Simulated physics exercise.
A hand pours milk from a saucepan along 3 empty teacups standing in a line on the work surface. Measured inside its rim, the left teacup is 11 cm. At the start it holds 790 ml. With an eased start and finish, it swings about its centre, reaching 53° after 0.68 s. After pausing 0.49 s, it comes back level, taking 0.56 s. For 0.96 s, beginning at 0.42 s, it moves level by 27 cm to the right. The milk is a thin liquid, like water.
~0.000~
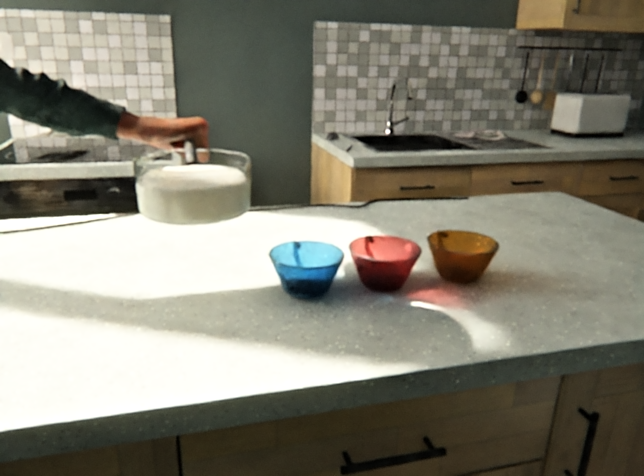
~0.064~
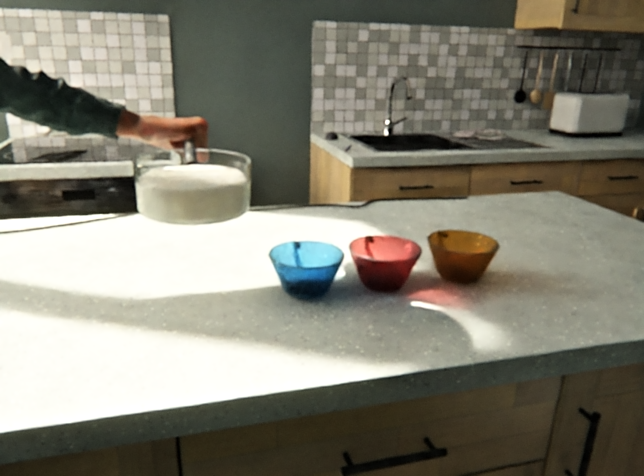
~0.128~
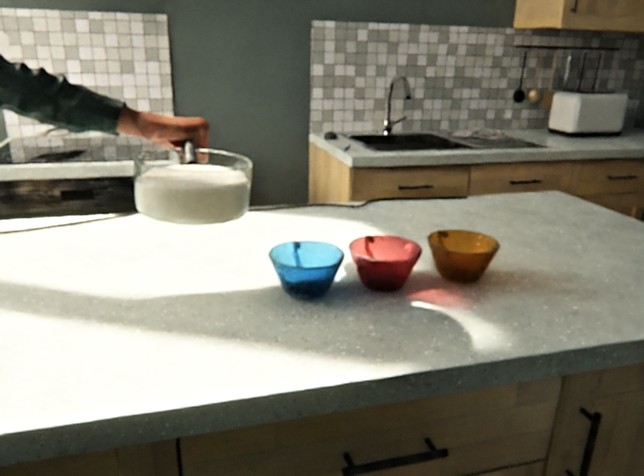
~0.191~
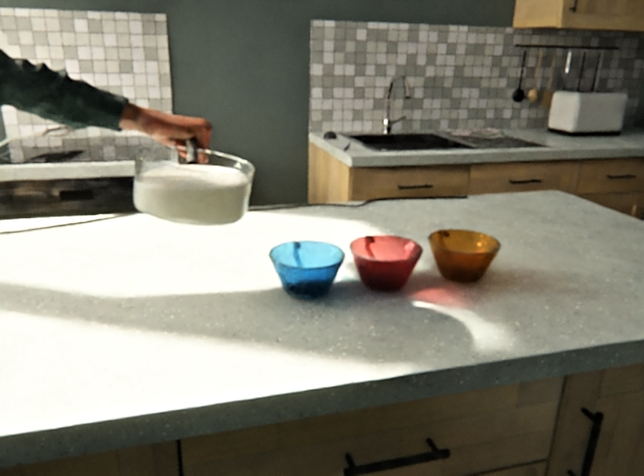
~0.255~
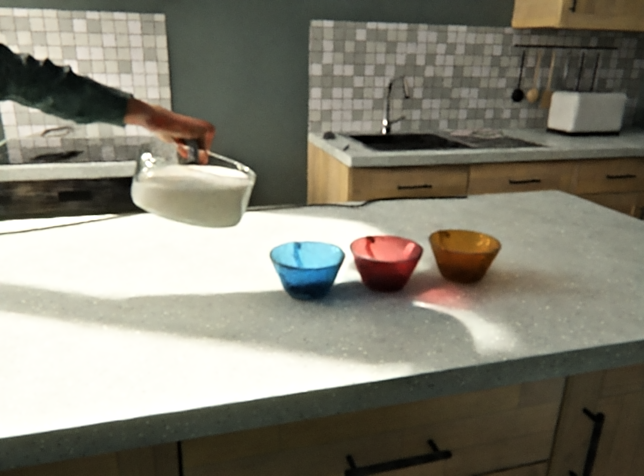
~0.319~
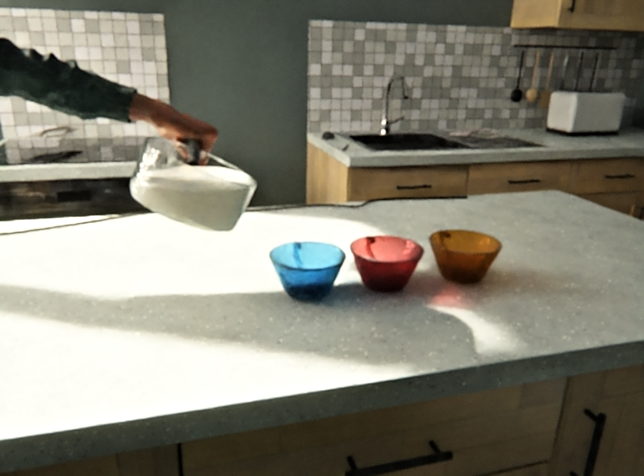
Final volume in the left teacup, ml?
130 ml.
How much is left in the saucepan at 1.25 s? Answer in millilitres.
Roughly 240 ml.
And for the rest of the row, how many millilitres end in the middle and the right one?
I'd say close to 140 ml for the middle one and close to 100 ml for the right one.
By 0.69 s the tilt is 53° and from the left they hold 80 ml, 0 ml, 0 ml, the saucepan 555 ml, and 20 ml is on the work surface.
By 0.96 s the tilt is 53° and from the left they hold 125 ml, 105 ml, 0 ml, the saucepan 350 ml, and 90 ml is on the work surface.
By 1.25 s the tilt is 50° and from the left they hold 130 ml, 135 ml, 45 ml, the saucepan 240 ml, and 160 ml is on the work surface.
By 1.56 s the tilt is 11° and from the left they hold 130 ml, 135 ml, 100 ml, the saucepan 220 ml, and 200 ml is on the work surface.
At rest from the left they hold 130 ml, 135 ml, 100 ml, the saucepan 220 ml, and 200 ml is on the work surface.
